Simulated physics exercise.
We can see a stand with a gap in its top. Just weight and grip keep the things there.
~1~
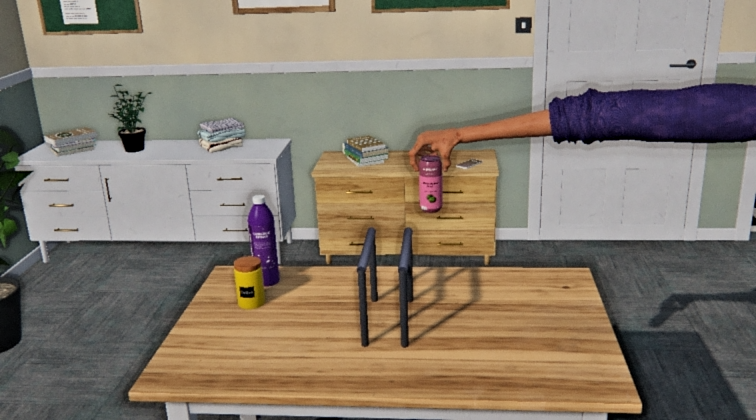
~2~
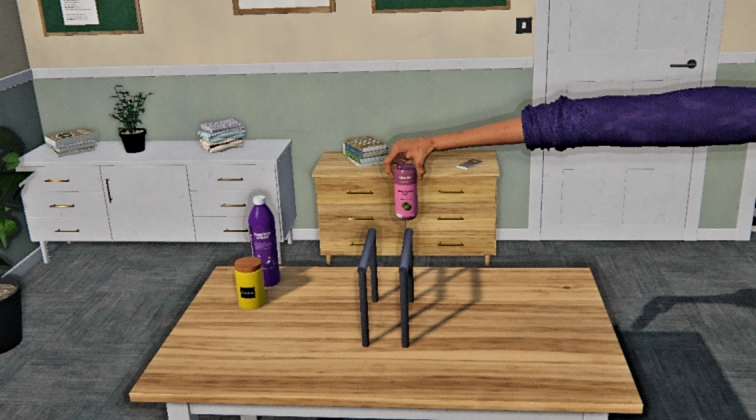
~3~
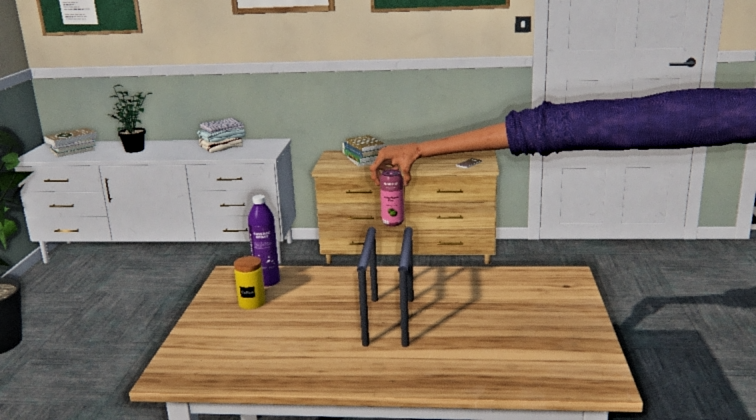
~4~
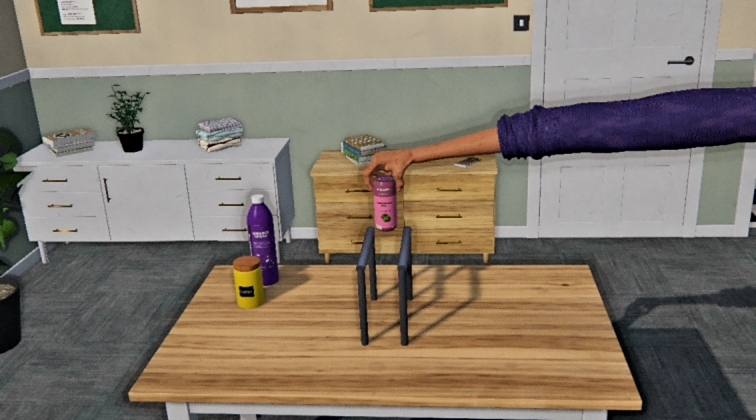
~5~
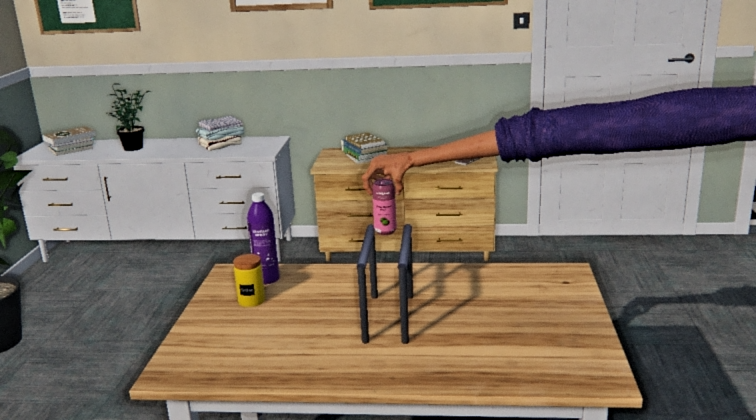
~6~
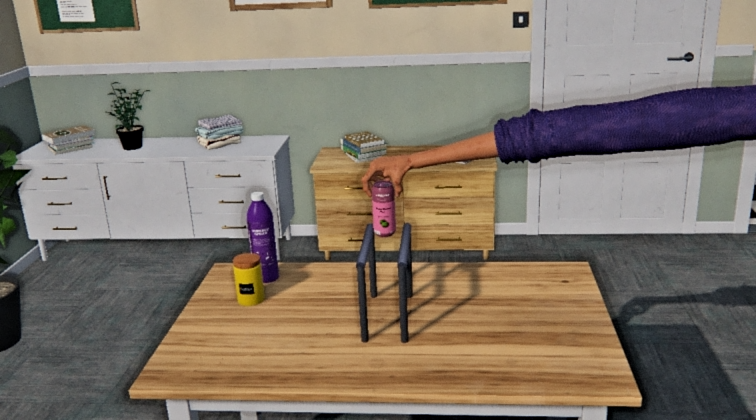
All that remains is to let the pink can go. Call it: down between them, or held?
Down.
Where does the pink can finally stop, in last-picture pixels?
Pretty much around (388, 295), I'd say.
Then, 0.32 s past the last view, pink can displaced well along near (388, 291).
Then, 0.66 s past the last view, pink can displaced well along near (388, 295).
Finally, moved from the start, pink can; the other 2 still in place. Final places as the last picture's camera would see them, pink can near (388, 295). The can drops through.
